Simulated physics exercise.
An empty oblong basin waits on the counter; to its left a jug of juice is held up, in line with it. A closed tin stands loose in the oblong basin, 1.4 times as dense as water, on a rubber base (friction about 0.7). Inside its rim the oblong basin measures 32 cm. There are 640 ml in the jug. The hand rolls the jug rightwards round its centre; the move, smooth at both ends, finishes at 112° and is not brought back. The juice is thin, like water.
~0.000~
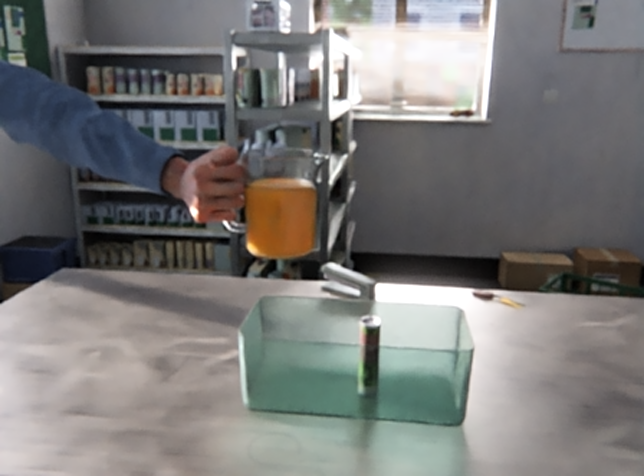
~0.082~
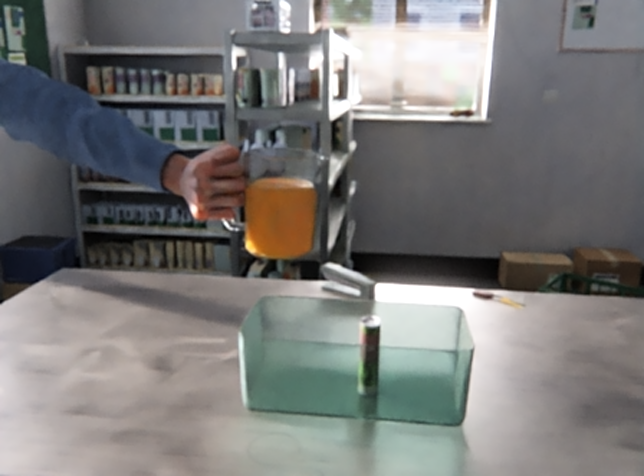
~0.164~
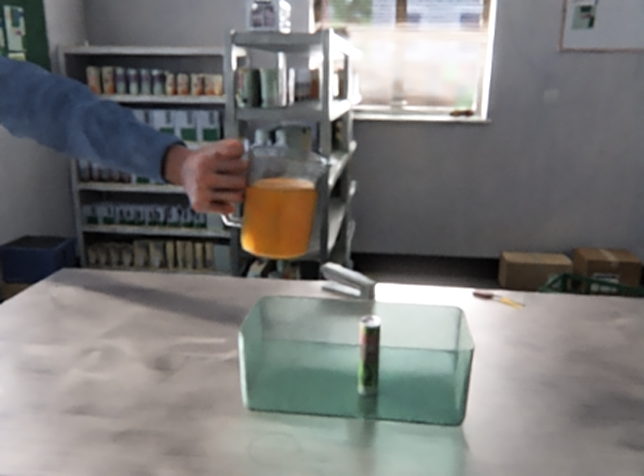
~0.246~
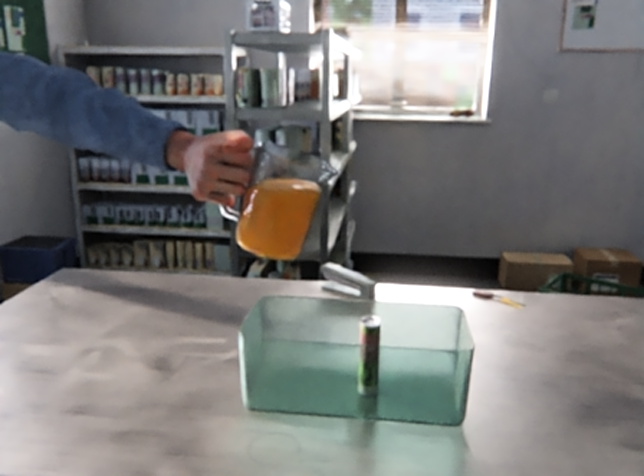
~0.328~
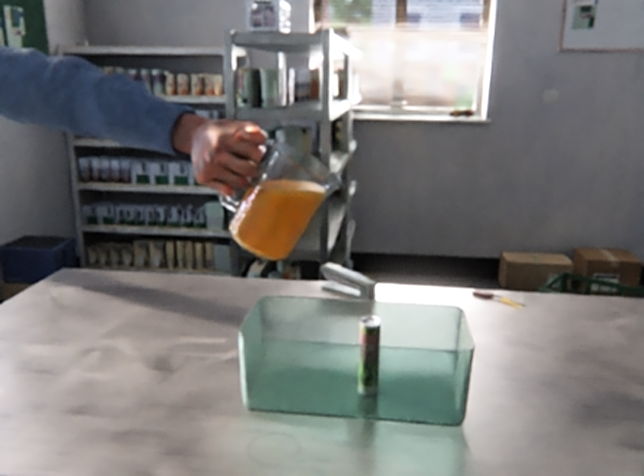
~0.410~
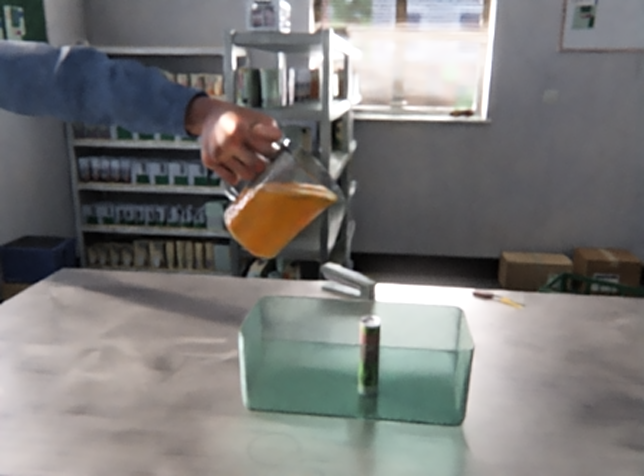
In this clip, a hand holds a glass jug of orange juice above a clear oblong basin with a small tin standing inside, then smoothly tilts the jug rightwards, the juice's surface staying nearly level while the basin stays still.
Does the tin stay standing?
It goes over.
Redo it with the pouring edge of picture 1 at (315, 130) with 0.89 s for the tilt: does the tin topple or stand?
Then it falls.
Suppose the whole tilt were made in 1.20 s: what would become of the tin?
Then it topples.
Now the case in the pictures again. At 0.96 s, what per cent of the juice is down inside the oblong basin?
Near 68 in a hundred.
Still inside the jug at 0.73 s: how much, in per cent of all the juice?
Some 64 per cent.
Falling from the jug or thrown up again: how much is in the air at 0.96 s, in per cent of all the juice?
Near 18 in a hundred.
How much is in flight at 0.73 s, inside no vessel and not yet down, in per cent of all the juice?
Some 26 per cent.
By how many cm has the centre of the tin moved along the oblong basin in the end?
About 7.5 cm.
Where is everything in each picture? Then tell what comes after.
It leans 0°; its right rim is at (327, 156); the juice meets the walls at (248, 182) and (315, 184); the oblong basin's rim runs from (250, 316) to (468, 329); the tin's top is at (370, 325), in the first picture.
It leans 2°; its right rim is at (329, 158); the juice meets the walls at (248, 182) and (315, 185), in the second picture.
It leans 8°; its right rim is at (333, 163); the juice meets the walls at (250, 184) and (317, 186), in the third picture.
It leans 17°; its right rim is at (339, 172); the juice meets the walls at (252, 184) and (321, 187), in the fourth picture.
It leans 29°; its right rim is at (344, 185); the juice meets the walls at (246, 195) and (327, 189), in the fifth picture.
It leans 43°; its right rim is at (346, 201); the juice meets the walls at (236, 199) and (337, 195), in the sixth picture.
By 0.73 s the tilt is 96° and 65 per cent is still to pour; the tin stands where it began.
By 0.96 s the tilt is 112° and 14 per cent is still to pour; the tin stands where it began.
By 1.21 s the tilt is 112° and 0 per cent is still to pour; the tin leans 29°.
By 1.47 s the tilt is 112° and 0 per cent is still to pour; the tin lies on its side.
At rest the tin lies on its side.
